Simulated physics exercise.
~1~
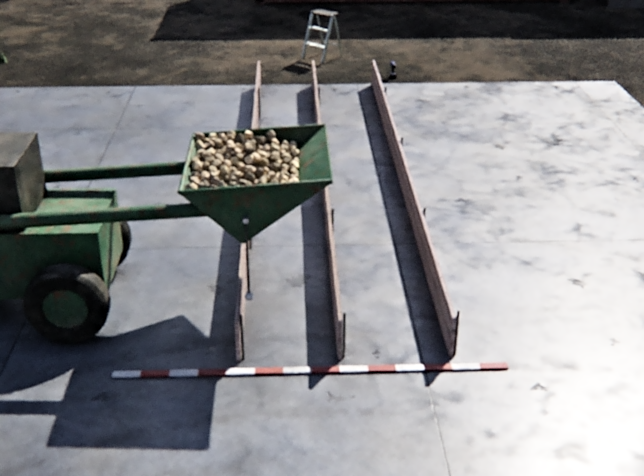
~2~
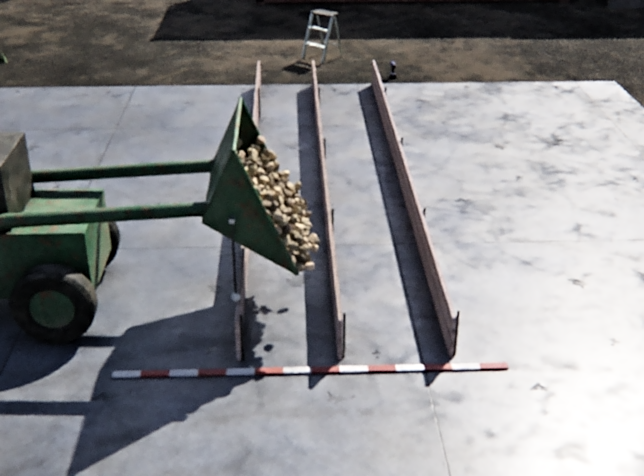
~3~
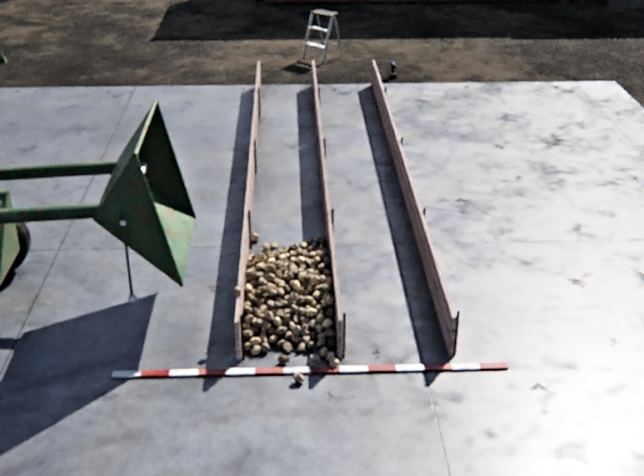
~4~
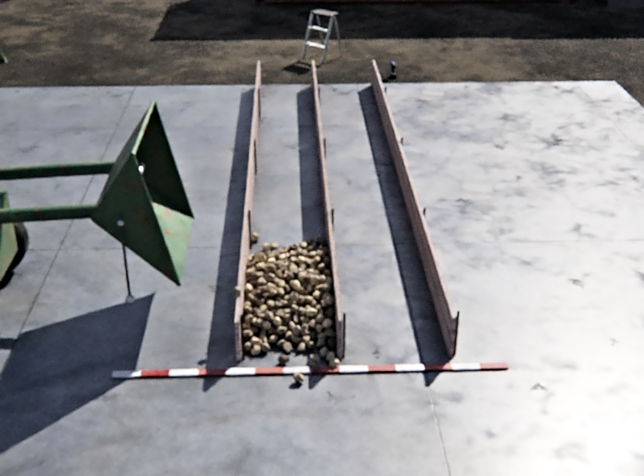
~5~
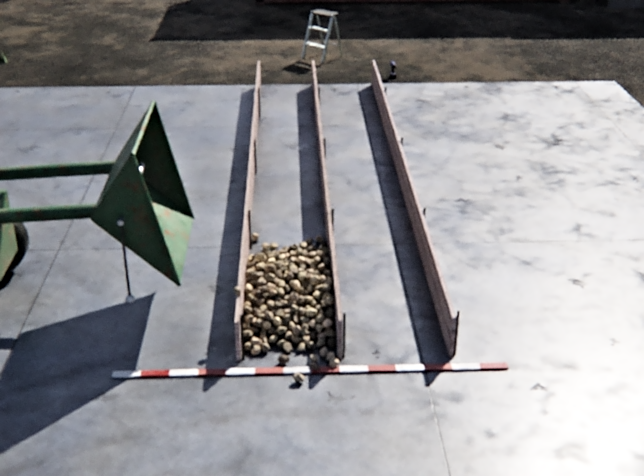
Green loader tipping its bucket of stones between two planks, then backing away left and stopping, leaving them heaped in the nearer bay.
